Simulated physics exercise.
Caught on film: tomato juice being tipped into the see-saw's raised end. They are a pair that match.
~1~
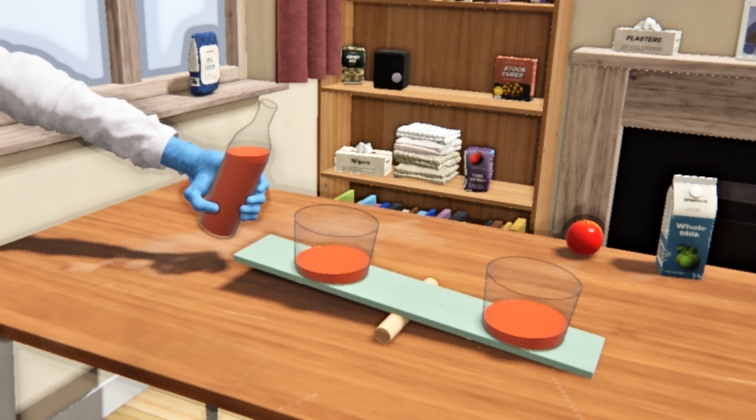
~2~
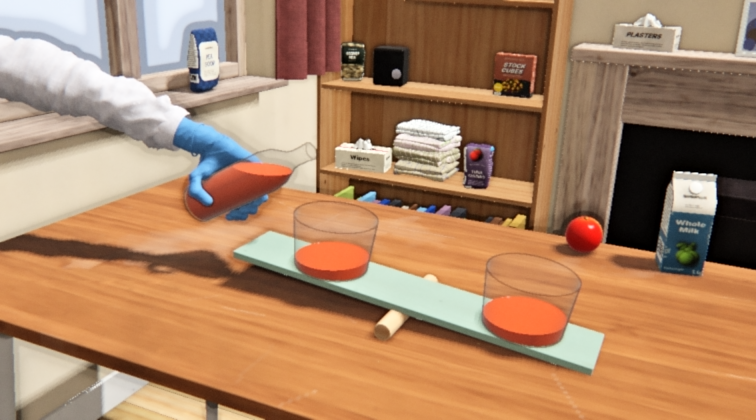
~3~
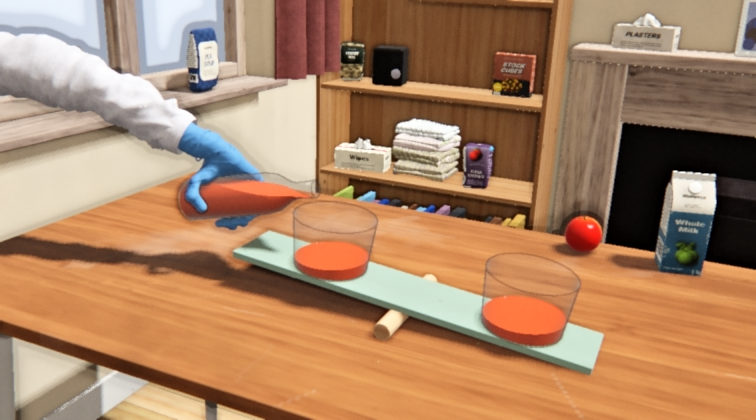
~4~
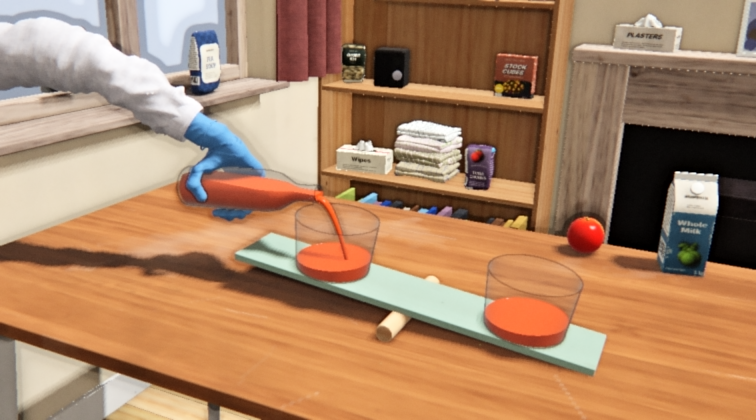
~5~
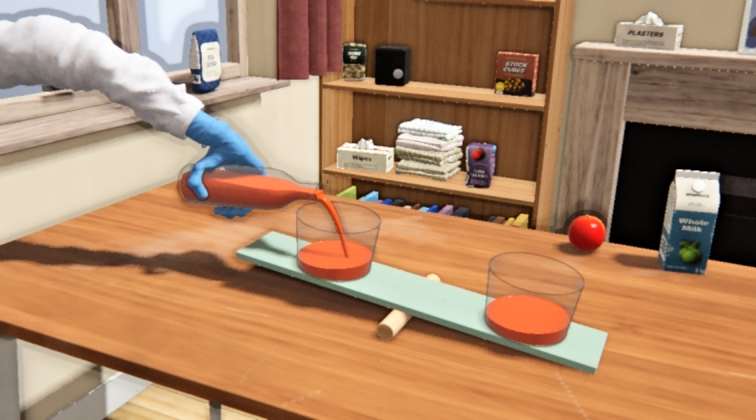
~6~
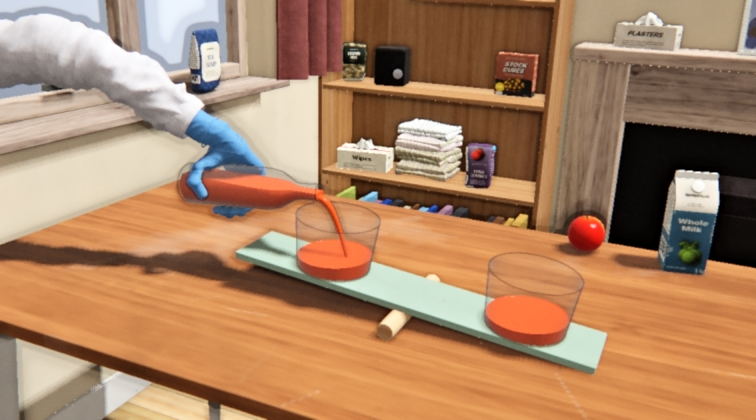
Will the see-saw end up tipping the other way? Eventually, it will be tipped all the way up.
Yes. It's going to go over, I'd say.
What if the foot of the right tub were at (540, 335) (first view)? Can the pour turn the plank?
If so, I'd expect it to turn over.
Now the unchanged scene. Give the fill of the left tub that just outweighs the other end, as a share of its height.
I make it 30 per cent.
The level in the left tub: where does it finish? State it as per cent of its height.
Near 70 in a hundred.
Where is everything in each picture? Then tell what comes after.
In the first frame, the bottle is picked up; bottle (242, 166) tipped 25° with all of its load; left tub (334, 244) nearly empty, raised; right tub (528, 303) about a quarter full, on the low side.
In the second frame, the bottle leans over the left tub; rolling pin (385, 329); left tub nearly empty, surface at (332, 256).
In the third frame, the bottle leans over the left tub; bottle (252, 195) tipped 75° with all of its load; left tub (333, 240) nearly empty.
In the fourth frame, the tomato juice is flowing; rolling pin (387, 331); left tub about a quarter full, surface at (334, 257); right tub about a quarter full, surface at (526, 316).
In the fifth frame, the tomato juice is flowing; bottle (254, 188) tipped 85° with nearly all of its load; left tub (337, 240) about a quarter full.
In the sixth frame, the tomato juice is flowing; rolling pin (387, 329); left tub about a quarter full, surface at (334, 254); right tub about a quarter full, surface at (527, 314).
Next, the left tub is about half full; the plank has swung over, and that end is down.
After that, the left tub is about two thirds full; the plank has swung over, and that end is down.
Finally, the left tub is about two thirds full; the plank has swung over, and that end is down.
